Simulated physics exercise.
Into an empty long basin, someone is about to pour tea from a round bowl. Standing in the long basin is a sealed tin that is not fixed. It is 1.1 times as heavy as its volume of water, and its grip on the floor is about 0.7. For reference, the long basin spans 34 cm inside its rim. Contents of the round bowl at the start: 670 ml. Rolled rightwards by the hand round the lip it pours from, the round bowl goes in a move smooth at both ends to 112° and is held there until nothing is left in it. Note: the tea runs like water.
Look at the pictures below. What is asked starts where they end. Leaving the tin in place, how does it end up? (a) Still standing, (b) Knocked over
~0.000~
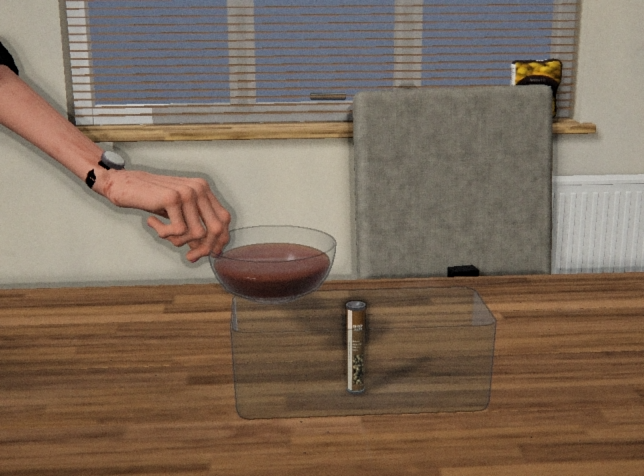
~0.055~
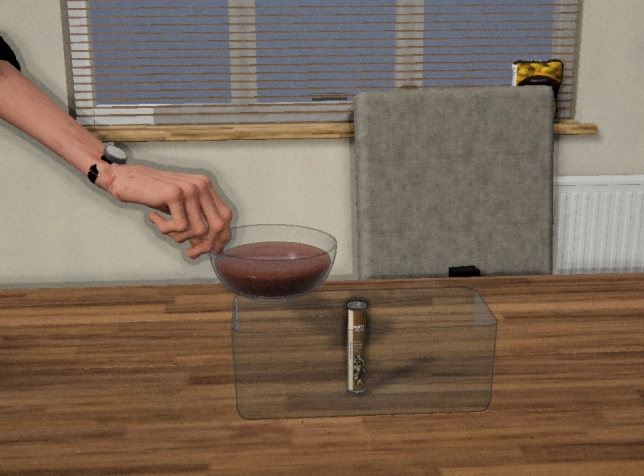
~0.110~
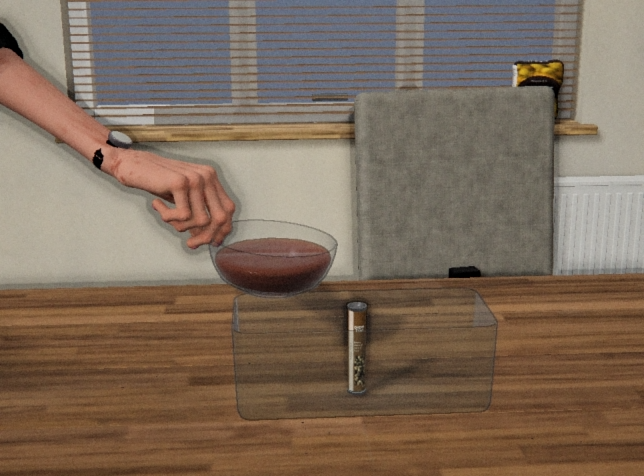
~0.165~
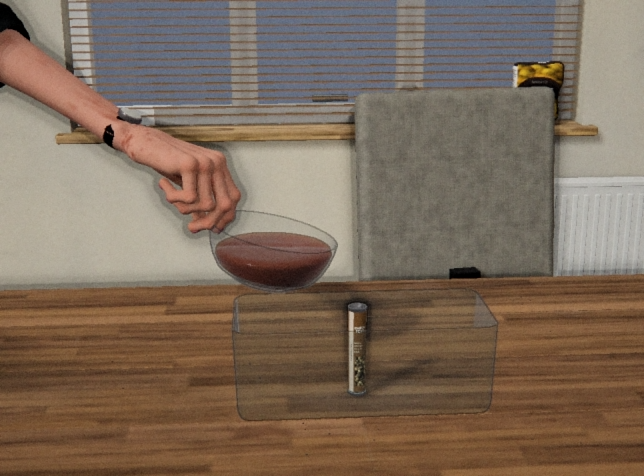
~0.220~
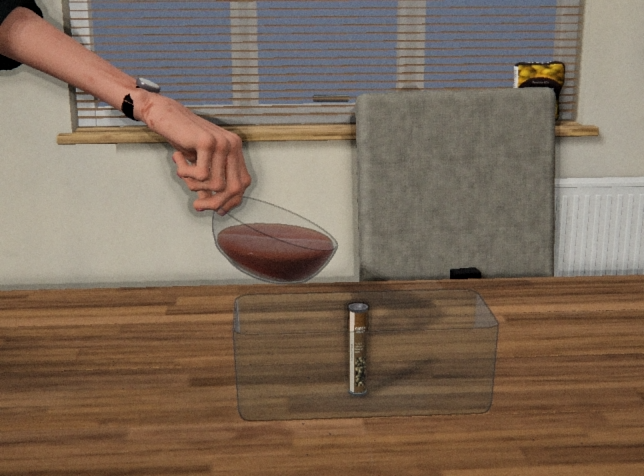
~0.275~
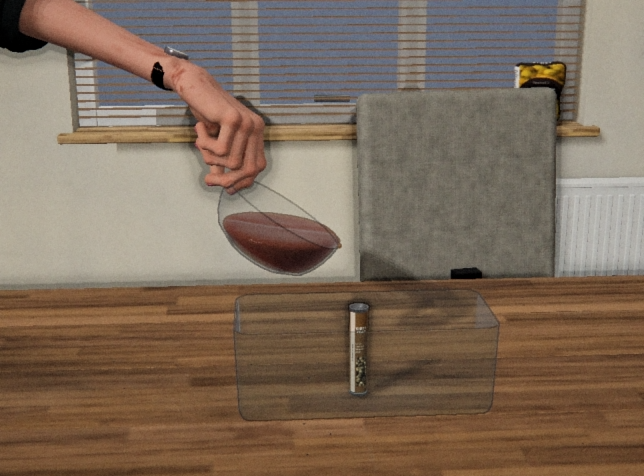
(b) Knocked over.
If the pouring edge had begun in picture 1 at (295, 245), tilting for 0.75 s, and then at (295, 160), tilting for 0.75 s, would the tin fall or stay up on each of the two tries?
First it stays on its base; then it tips over.
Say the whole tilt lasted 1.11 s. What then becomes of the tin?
Result: Tin still standing.
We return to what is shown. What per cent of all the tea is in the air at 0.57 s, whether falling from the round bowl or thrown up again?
It comes to roughly 60 per cent.
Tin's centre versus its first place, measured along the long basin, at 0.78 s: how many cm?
I'd put it at around 0 centimetres.
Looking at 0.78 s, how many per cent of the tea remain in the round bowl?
0 per cent or so.
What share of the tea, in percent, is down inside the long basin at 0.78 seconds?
90 per cent, give or take a little.
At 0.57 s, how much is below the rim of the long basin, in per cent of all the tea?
Roughly 24 percent.
Then, 0.57 s in, the tilt is 96° and 17 per cent is still to pour; the tin stands where it began.
Then, 0.78 s in, the tilt is 112° and 0 per cent is still to pour; the tin stands where it began.
Then, 1.01 s in, the tilt is 112° and 0 per cent is still to pour; the tin leans 21°.
Then, 1.25 s in, the tilt is 112° and 0 per cent is still to pour; the tin lies on its side.
Finally, the tin lies on its side.
